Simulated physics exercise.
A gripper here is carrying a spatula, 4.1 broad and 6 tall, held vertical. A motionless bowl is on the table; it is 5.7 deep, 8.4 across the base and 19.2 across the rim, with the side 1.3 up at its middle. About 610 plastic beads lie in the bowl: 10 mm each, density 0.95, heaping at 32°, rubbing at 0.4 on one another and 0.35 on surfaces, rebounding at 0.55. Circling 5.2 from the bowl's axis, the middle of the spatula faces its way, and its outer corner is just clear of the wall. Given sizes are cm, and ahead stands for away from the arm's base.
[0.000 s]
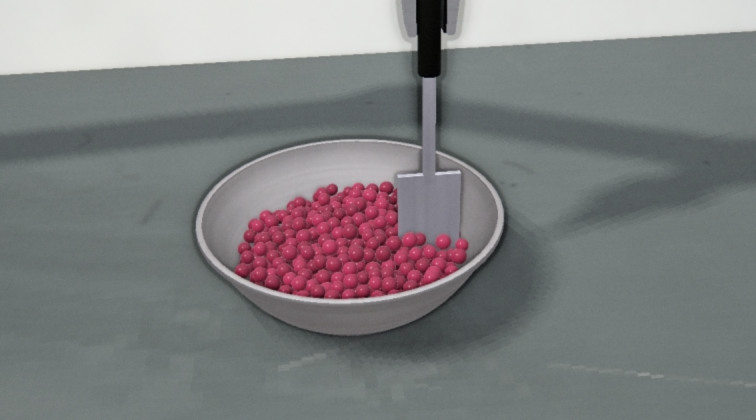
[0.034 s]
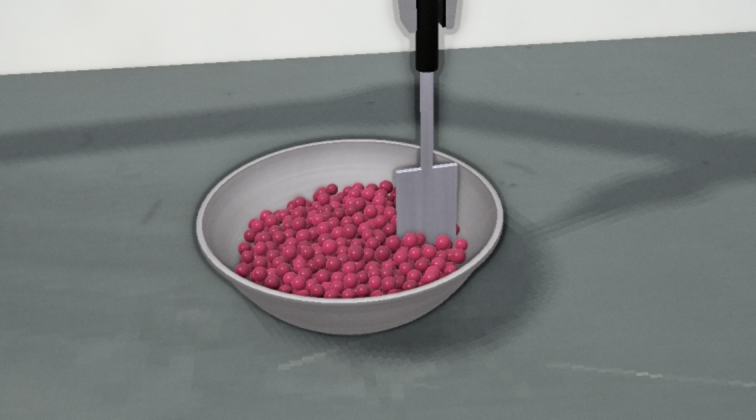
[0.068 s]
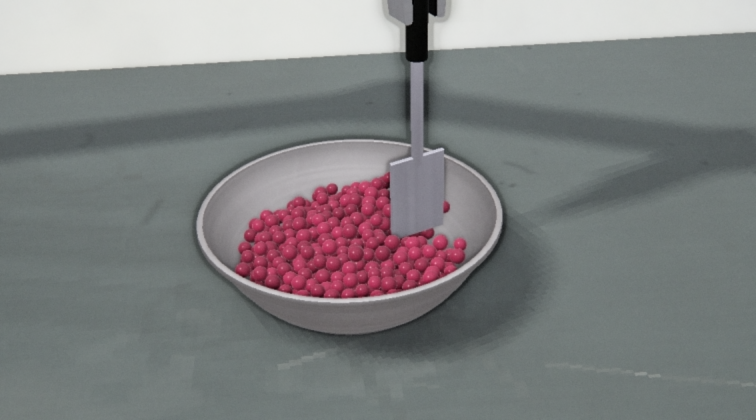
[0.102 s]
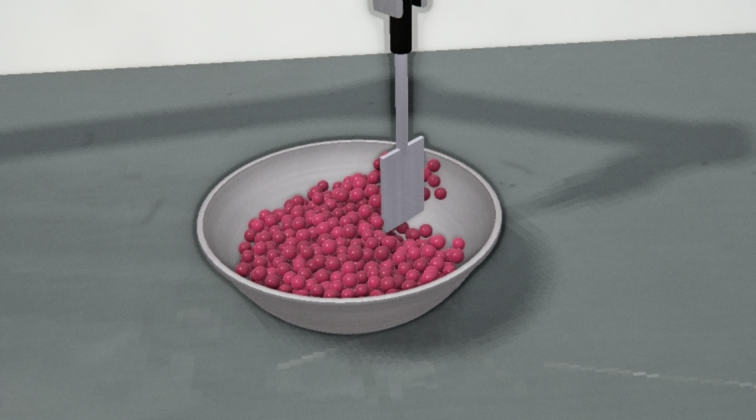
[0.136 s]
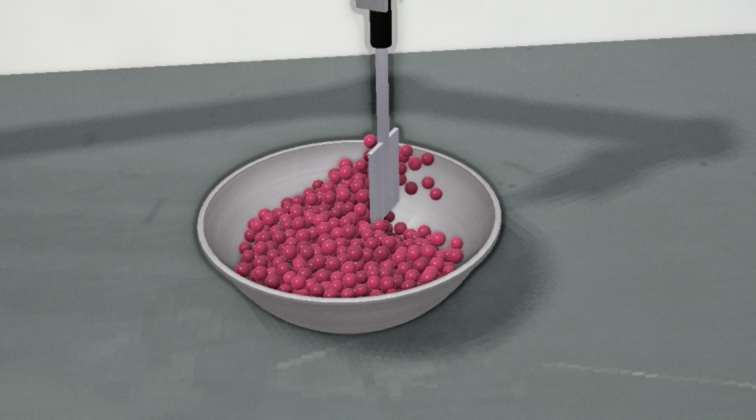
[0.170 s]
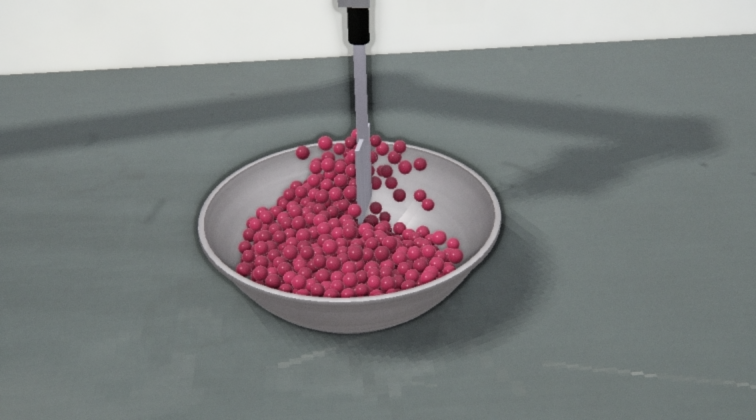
A pale grey bowl holding a heap of pinkish-red beads sits on a dark grey table before a white wall, seen from above at a fixed angle. A black gripper holds a grey spatula upright at the bowl's right side, its flat blade among the beads. The spatula sweeps leftward and toward the back, turning edge-on, pushing beads up against the far rim while the bowl stays still.
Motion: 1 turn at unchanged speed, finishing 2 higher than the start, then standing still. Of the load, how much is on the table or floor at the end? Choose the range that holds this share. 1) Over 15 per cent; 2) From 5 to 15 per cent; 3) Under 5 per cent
From 5 to 15 per cent.
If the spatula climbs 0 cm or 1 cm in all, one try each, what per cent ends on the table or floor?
I'd reckon around 15 and 15 per cent.
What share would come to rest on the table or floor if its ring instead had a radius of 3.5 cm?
Near 0 %.
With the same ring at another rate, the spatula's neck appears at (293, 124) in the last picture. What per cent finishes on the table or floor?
About 20 per cent.
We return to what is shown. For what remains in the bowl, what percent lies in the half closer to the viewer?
I'd put it at roughly 55 per cent.
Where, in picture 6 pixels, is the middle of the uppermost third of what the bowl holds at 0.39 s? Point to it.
That third sits centred at about (292, 256).
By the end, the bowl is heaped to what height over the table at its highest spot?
I'd guess close to 5.5 centimetres.
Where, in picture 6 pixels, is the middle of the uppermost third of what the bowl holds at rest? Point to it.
Somewhere close to (366, 252).
After 0.39 s, 185° round, highest piece 8 above the table; 582 in the bowl, 11 on the table or floor, 13 in flight or on the tool.
After 0.61 s, 295° round, highest piece 7 above the table; 561 in the bowl, 42 on the table or floor, 3 in flight or on the tool.
After 0.91 s, 0° round, highest piece 5 above the table; 555 in the bowl, 51 on the table or floor.
After 1.61 s, 0° round, highest piece 5 above the table; 555 in the bowl, 51 on the table or floor.
In the end, 555 in the bowl, 51 on the table or floor. That is 8 % on the table or floor.
